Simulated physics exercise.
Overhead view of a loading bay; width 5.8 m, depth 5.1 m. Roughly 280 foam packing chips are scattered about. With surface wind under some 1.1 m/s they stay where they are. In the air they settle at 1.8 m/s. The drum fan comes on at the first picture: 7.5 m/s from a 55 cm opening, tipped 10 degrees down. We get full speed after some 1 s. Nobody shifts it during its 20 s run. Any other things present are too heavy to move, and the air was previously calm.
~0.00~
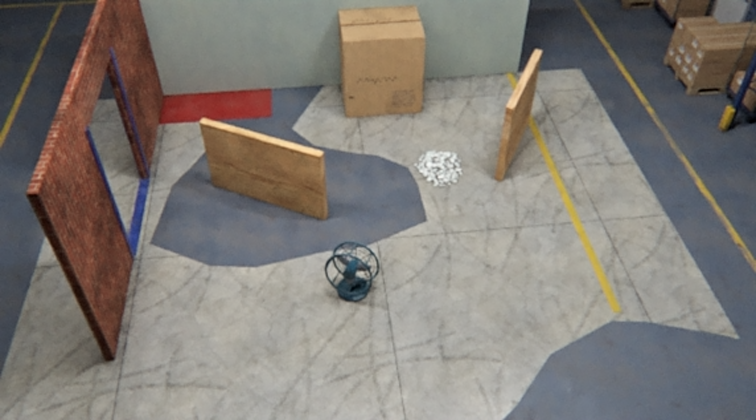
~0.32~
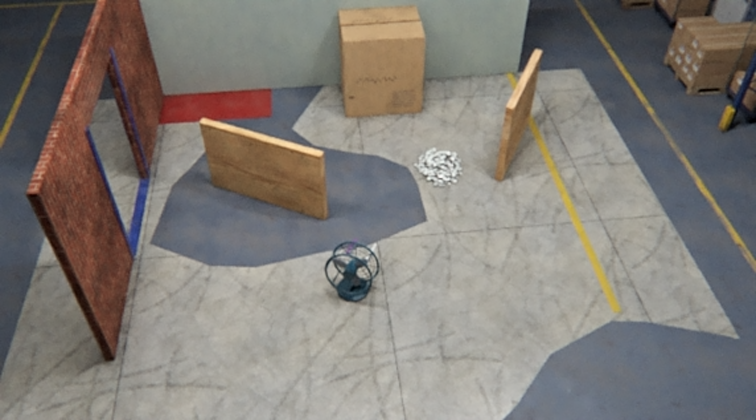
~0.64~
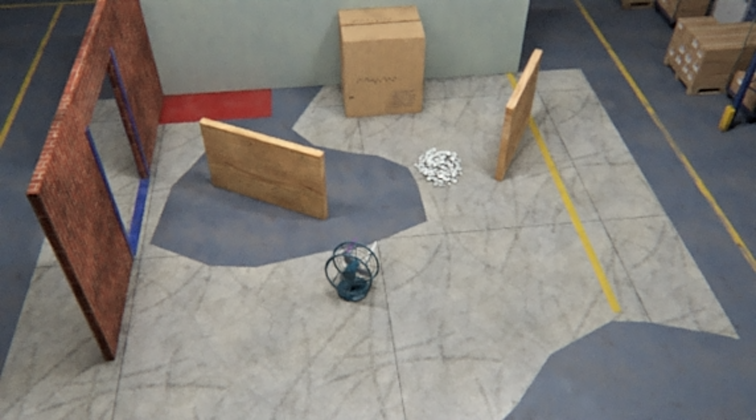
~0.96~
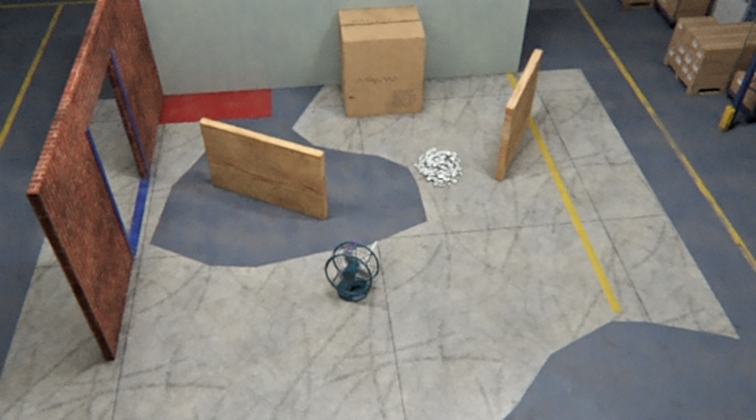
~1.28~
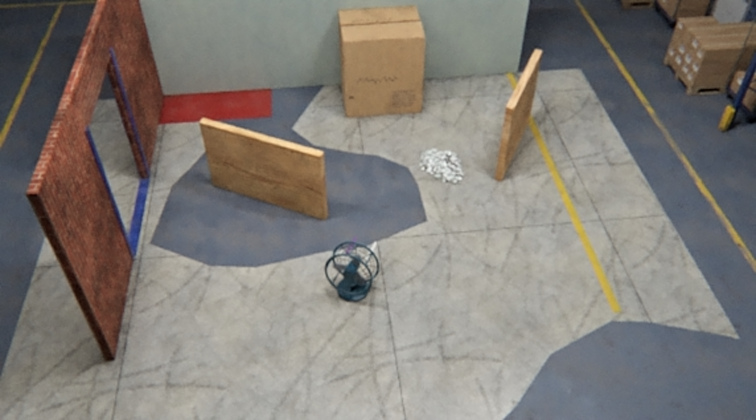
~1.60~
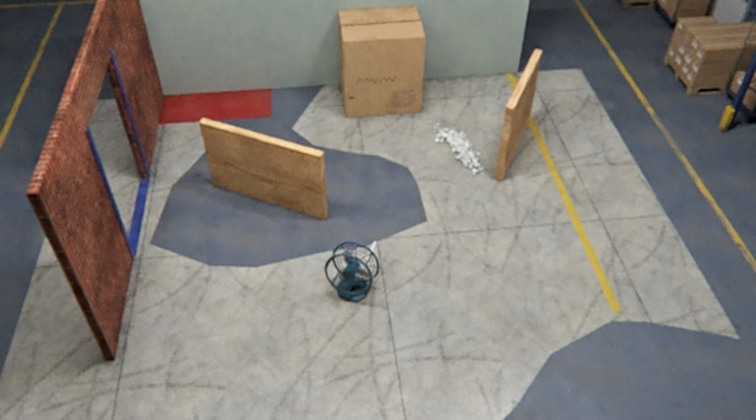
In a loading bay seen from above, a dark drum fan stands on the concrete near a round patch of white foam chips, among wooden screens and a large carton. The chips lie still at first, then some shift, and the whole patch slides slightly right, stretching into a slanted band.
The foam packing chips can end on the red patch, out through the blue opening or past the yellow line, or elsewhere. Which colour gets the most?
The biggest group is at the yellow one.
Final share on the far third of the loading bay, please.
Around 2 per cent.
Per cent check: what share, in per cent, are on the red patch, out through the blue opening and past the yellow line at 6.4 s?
Shares come out near 0 % for red, 0 % for blue and 100 % for yellow.
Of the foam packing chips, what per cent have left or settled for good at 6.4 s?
Some 90 per cent.
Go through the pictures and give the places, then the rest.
In the first frame, the middle of the foam packing chips is near (439, 166), none has stirred yet and the mouth of the drum fan is at (352, 268).
In the second frame, the middle of the foam packing chips is near (439, 166), none has stirred yet, the blue opening is centred on (142, 215), the red patch is centred on (217, 106) and the yellow line is centred on (557, 171).
In the third frame, the middle of the foam packing chips is near (439, 166), none has stirred yet, the top of a screen is at (525, 77) and the top of a large carton is at (381, 23).
In the fourth frame, the middle of the foam packing chips is near (439, 166) and none has stirred yet.
In the fifth frame, the middle of the foam packing chips is near (442, 164), the farthest in sight from the drum fan is at (448, 153) and about 30 % have left their places.
In the sixth frame, the middle of the foam packing chips is near (461, 146), the farthest in sight from the drum fan is at (431, 123) and all have left their places.
After 4.0 s, 0 % are out through the blue opening, 0 % on the red patch and 93 % past the yellow line; 90 % have settled or left.
After 6.4 s, 0 % are out through the blue opening, 0 % on the red patch and 95 % past the yellow line; 93 % have settled or left.
After 11.0 s, 0 % are out through the blue opening, 0 % on the red patch and 96 % past the yellow line; 95 % have settled or left.
After 20.0 s, at the end, 0 % are out through the blue opening, 0 % on the red patch and 97 % past the yellow line.
